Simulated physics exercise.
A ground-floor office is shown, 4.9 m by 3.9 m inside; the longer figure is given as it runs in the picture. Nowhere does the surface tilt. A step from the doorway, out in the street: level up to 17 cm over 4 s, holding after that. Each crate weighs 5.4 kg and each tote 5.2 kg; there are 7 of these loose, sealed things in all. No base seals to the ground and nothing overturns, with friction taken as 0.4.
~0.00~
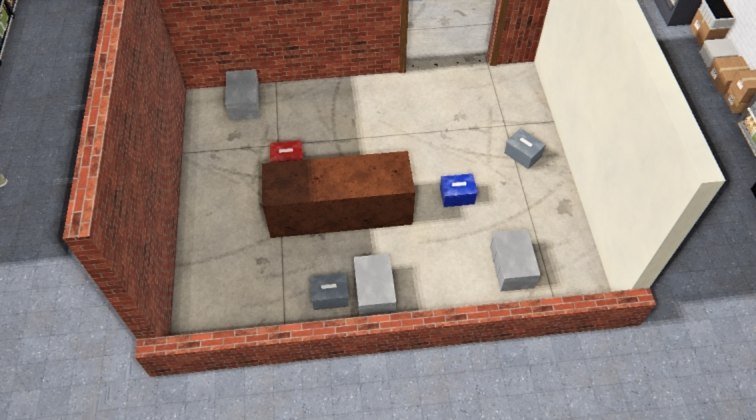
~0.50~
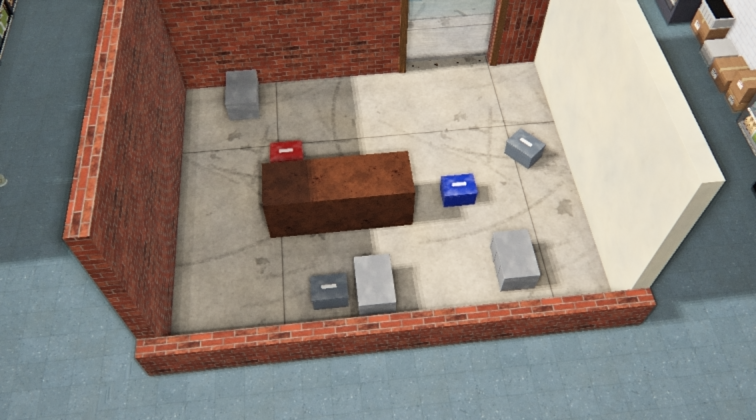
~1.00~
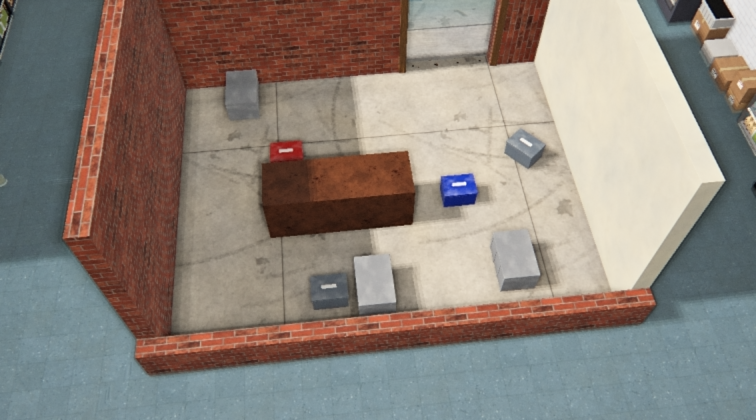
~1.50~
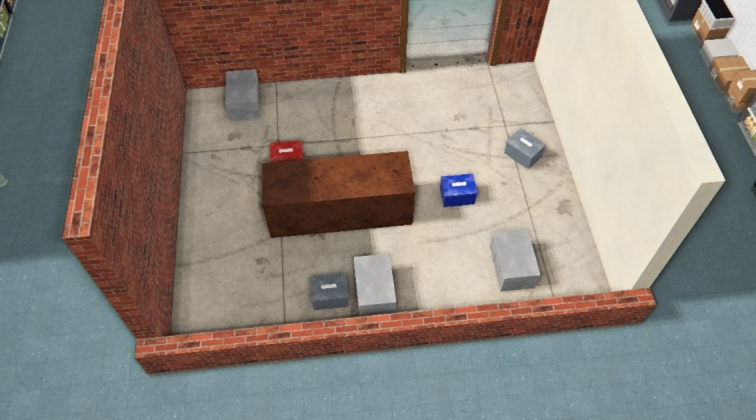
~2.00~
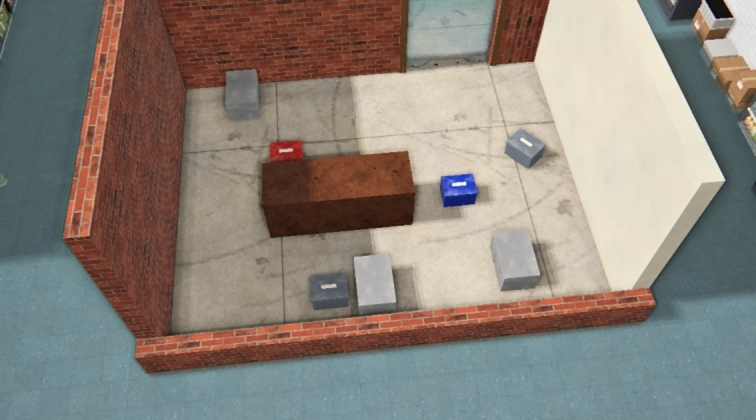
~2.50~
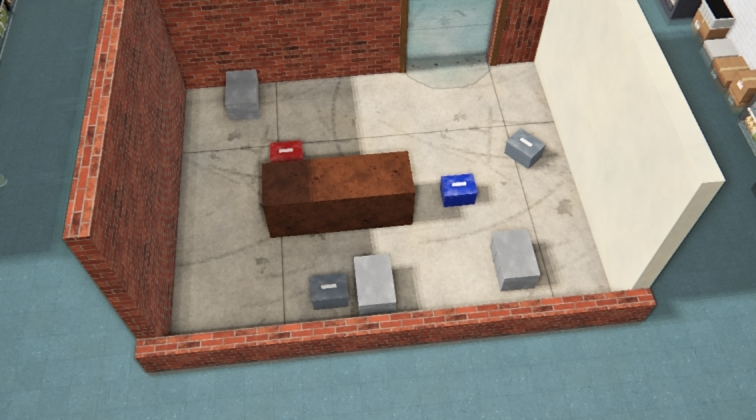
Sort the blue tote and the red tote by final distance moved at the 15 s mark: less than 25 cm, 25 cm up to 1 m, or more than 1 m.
At that point the blue tote is more than 1 m off, the red tote has moved a little.
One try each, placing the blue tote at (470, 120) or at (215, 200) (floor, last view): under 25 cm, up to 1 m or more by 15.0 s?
Try one: Large displacement; try two: Large displacement.
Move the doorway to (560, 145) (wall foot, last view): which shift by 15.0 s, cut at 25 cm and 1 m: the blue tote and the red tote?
Result - blue tote: Large displacement, red tote: Large displacement.
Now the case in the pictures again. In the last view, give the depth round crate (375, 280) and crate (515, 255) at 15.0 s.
Roughly 8 and 9 cm.
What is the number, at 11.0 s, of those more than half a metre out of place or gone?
The number comes to 5.
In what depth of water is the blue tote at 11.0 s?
Roughly 5 cm at that moment.
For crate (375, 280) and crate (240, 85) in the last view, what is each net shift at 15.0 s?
One is off by 200 cm, the other by 50 cm, in the order asked.
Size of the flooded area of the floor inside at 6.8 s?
My estimate is roughly 11.5 m2.
After 3.5 s the blue tote is near (459, 185), 0.0 m from its start, aground; the red tote is near (286, 151), 0.0 m from its start, aground; 0 afloat.
After 6.8 s the blue tote is near (477, 295), 1.5 m from its start, afloat; the red tote is near (286, 151), 0.0 m from its start, aground; 3 afloat.
After 11.0 s the blue tote is near (311, 269), 2.1 m from its start, afloat; the red tote is near (283, 149), 0.0 m from its start, aground; 6 afloat.
After 15.0 s the blue tote is near (239, 216), 2.6 m from its start, afloat; the red tote is near (310, 116), 0.6 m from its start, afloat; 7 afloat.
